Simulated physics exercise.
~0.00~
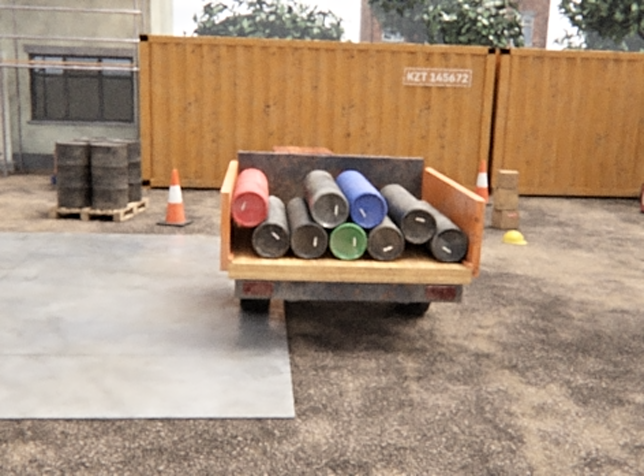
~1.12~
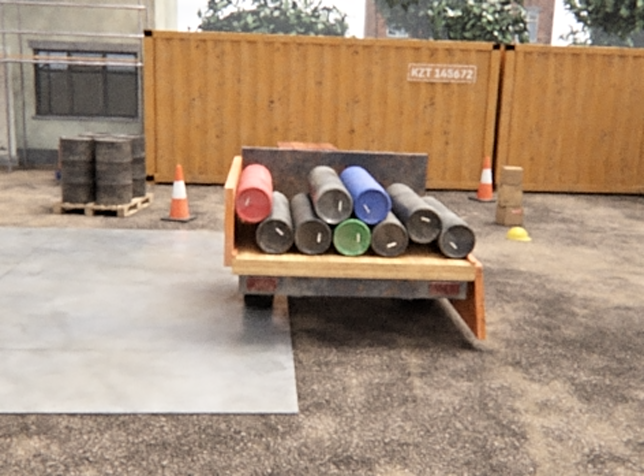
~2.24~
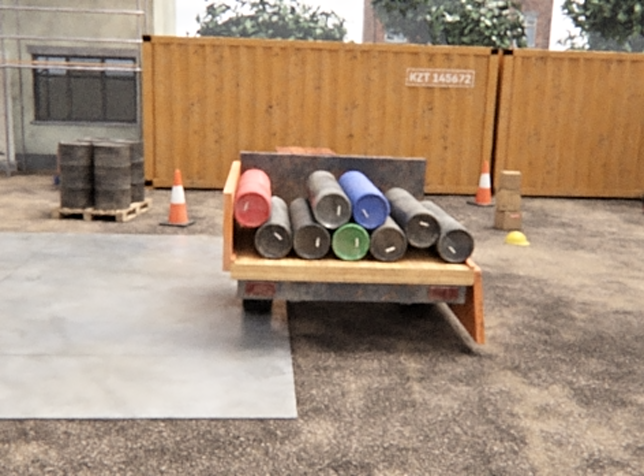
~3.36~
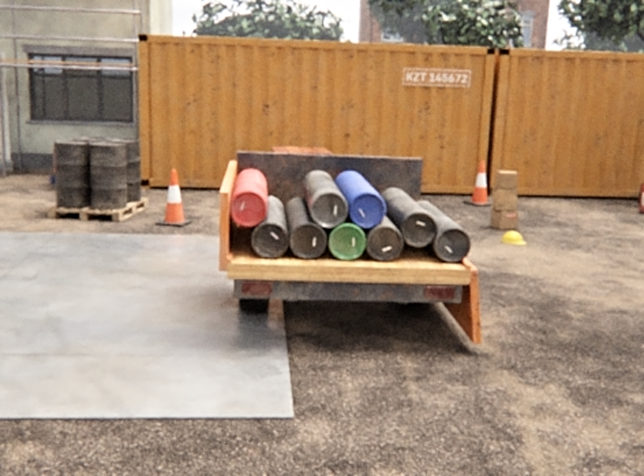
In this clip, a low trailer seen from behind holds a stack of dark cylinders with red, blue and green ones among them, when its right side board drops open and hangs down, yet every cylinder stays in place on the deck.
